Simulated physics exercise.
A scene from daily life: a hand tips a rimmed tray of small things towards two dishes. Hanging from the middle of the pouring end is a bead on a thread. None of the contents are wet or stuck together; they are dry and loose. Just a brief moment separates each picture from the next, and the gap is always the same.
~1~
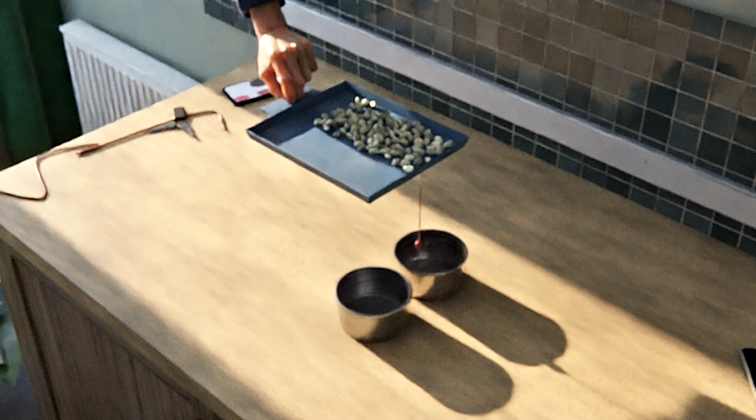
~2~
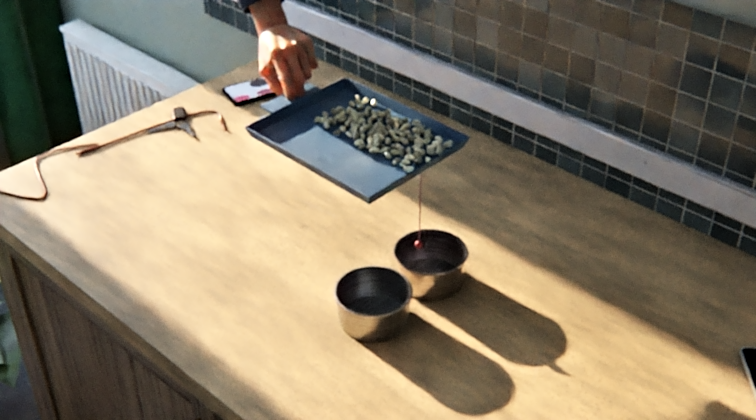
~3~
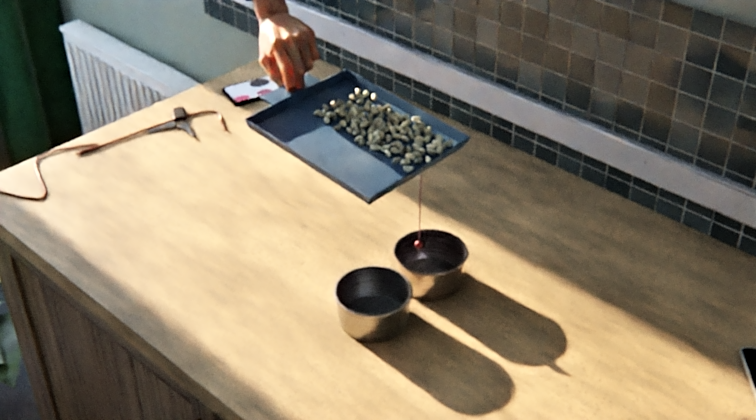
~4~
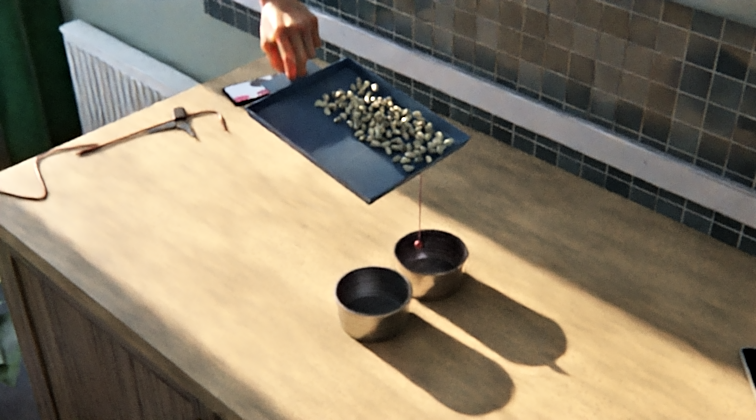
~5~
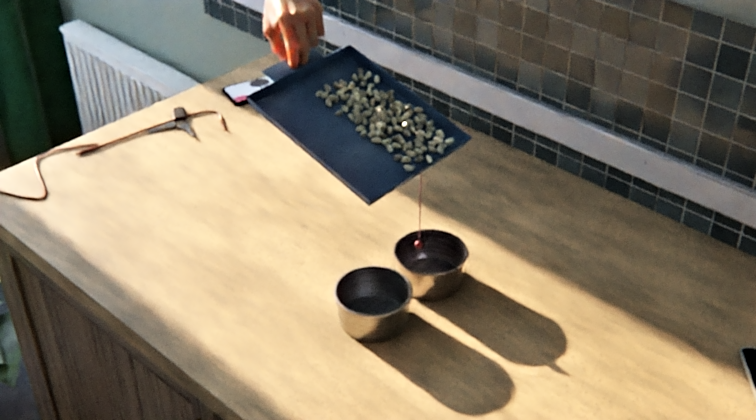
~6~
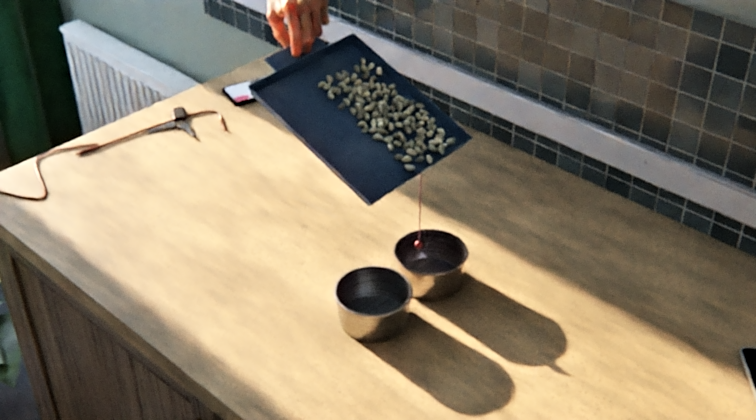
A hand slowly raising the back of a dark rimmed tray of pale beans, tilting it above two small metal dishes.
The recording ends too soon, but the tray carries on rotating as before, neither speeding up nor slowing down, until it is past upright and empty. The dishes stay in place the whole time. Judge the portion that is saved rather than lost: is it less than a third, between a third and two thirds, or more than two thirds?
The saved portion is between a third and two thirds.
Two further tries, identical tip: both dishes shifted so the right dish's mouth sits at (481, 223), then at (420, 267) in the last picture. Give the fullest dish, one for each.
First spot: The dish on the left-hand side; second spot: The dish on the right-hand side.
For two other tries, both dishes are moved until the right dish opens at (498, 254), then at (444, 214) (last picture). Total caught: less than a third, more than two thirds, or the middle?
Try 1 - between a third and two thirds; try 2 - below one third.
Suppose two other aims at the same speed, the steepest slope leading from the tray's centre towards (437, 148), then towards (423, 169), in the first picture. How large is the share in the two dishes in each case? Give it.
In turn, 20 percent and then 20 percent.
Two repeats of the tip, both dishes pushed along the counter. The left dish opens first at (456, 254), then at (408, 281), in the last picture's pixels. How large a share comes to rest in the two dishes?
You'd get 40 in a hundred first and 70 in a hundred after that.
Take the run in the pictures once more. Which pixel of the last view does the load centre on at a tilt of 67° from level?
I'd put it at about (422, 149).
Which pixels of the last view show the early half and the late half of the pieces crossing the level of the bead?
First half (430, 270); second half (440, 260).
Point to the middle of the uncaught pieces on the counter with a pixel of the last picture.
Close to pixel (463, 315) in the last view.
Just after the last frame, tray tipped steeply; almost all on the tray; about a tenth in the air.
A moment on, tray tipped past a quarter turn; roughly a quarter on the tray; about a tenth in the left dish; about a tenth in the right dish; about a tenth outside both; roughly half in the air.
Further on, tray tipped past a quarter turn; roughly a quarter in the left dish; roughly a quarter in the right dish; roughly half outside both.
When it is over, tray tipped past a quarter turn; roughly a quarter in the left dish; roughly a quarter in the right dish; roughly half outside both.
